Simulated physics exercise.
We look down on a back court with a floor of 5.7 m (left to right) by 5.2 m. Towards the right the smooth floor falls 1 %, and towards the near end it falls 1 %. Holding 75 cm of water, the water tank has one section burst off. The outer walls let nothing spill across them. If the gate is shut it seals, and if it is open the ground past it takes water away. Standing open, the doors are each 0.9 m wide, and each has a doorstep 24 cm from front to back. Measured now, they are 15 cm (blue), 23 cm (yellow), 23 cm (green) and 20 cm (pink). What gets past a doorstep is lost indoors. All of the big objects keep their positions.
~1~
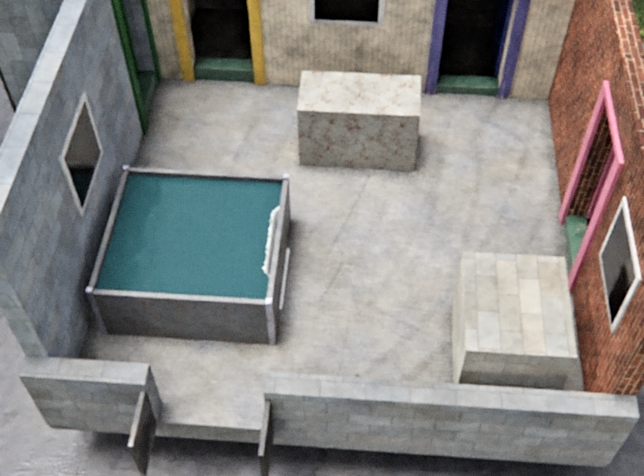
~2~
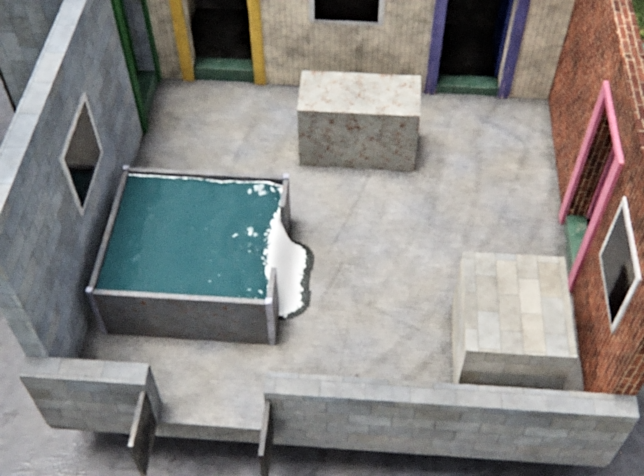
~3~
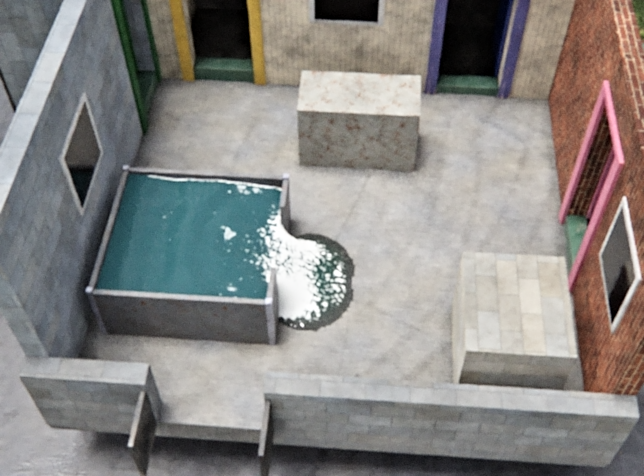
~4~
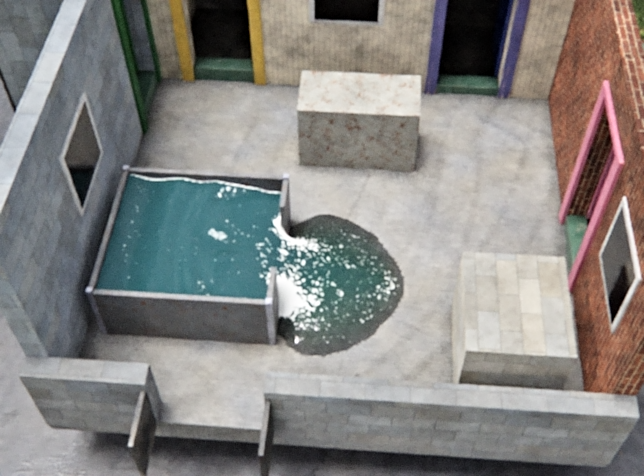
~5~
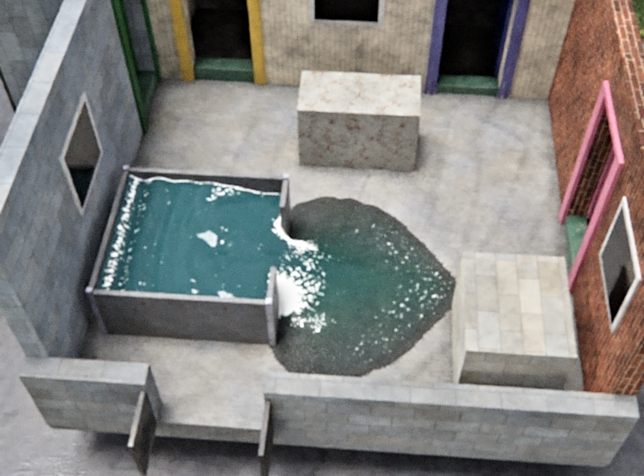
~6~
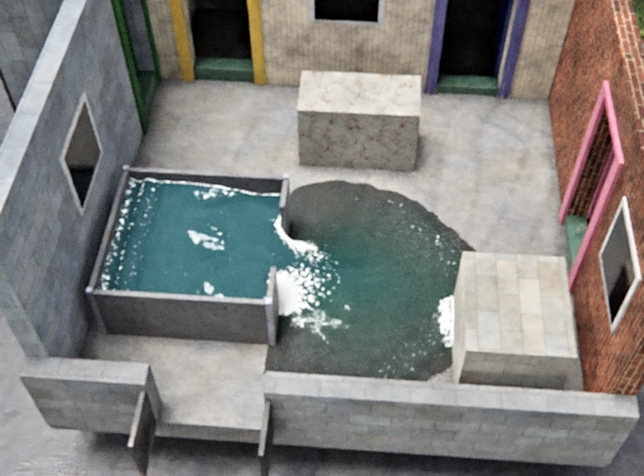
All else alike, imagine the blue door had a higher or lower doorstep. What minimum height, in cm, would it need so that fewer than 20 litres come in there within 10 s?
About 11.5 cm.
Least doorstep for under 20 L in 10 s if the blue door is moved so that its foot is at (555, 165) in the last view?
Roughly 14.0 cm.
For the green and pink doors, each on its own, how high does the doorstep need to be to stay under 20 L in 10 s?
Roughly 9.5 cm at green and 26 cm at pink.
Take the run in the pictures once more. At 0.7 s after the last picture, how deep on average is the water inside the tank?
It averages near 49 cm.
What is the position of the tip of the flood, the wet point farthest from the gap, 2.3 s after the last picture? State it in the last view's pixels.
At about (542, 105).
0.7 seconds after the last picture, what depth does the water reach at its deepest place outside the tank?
Max depth: Near 40 cm.
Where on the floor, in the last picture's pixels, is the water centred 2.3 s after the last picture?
My guess is close to (346, 275).
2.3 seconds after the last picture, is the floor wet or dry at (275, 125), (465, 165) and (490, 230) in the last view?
Status: Clear / submerged / submerged.
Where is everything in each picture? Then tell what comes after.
The water tank at (194, 236) is whole and still, 75 cm deep; the blue door at (476, 39) is dry, in the first frame.
The gap is at (278, 266), the front 0.3 m out at (303, 305); the back of the water tank holds 75 cm, in the second frame.
Water pours out at (278, 267) and has run 0.8 m, to (343, 303); about 12 cm deep outside, 75 cm at the back, in the third frame.
The gap is at (278, 267), the front 1.4 m out at (394, 298); the back of the water tank holds 74 cm, in the fourth frame.
The front is at (449, 297), 2.1 m from the gap at (278, 267); 3.7 m2 of floor is wet, 65 cm left at the back, in the fifth frame.
The front is at a hidden place, 2.7 m from the gap at (278, 266); 5.4 m2 of floor is wet, 63 cm left at the back; 2.3 m in a straight line remain to the blue door at (476, 39), in the sixth frame.
Then, 0.7 s after the last picture water covers 40 % of the floor, deepest (40 cm) near (445, 422); it has not reached the blue door.
Then, 2.3 s after the last picture water covers 60 % of the floor, deepest (32 cm) near (579, 431); 11 cm at the blue door, 0 litres in over its 15 cm doorstep.
Then, 9.3 s after the last picture water covers 95 % of the floor, deepest (16 cm) near (579, 431); 8 cm at the blue door, 3 litres in over its 15 cm doorstep.
At the blue door as built, the water peaked near 15 cm, 2.9 s after the last picture.
Run again over the same 10 s with other heights there, 30 litres in over 10.5 cm, 5 litres over 14 cm. The limit of 20 litres is kept from about 11.5 cm up.
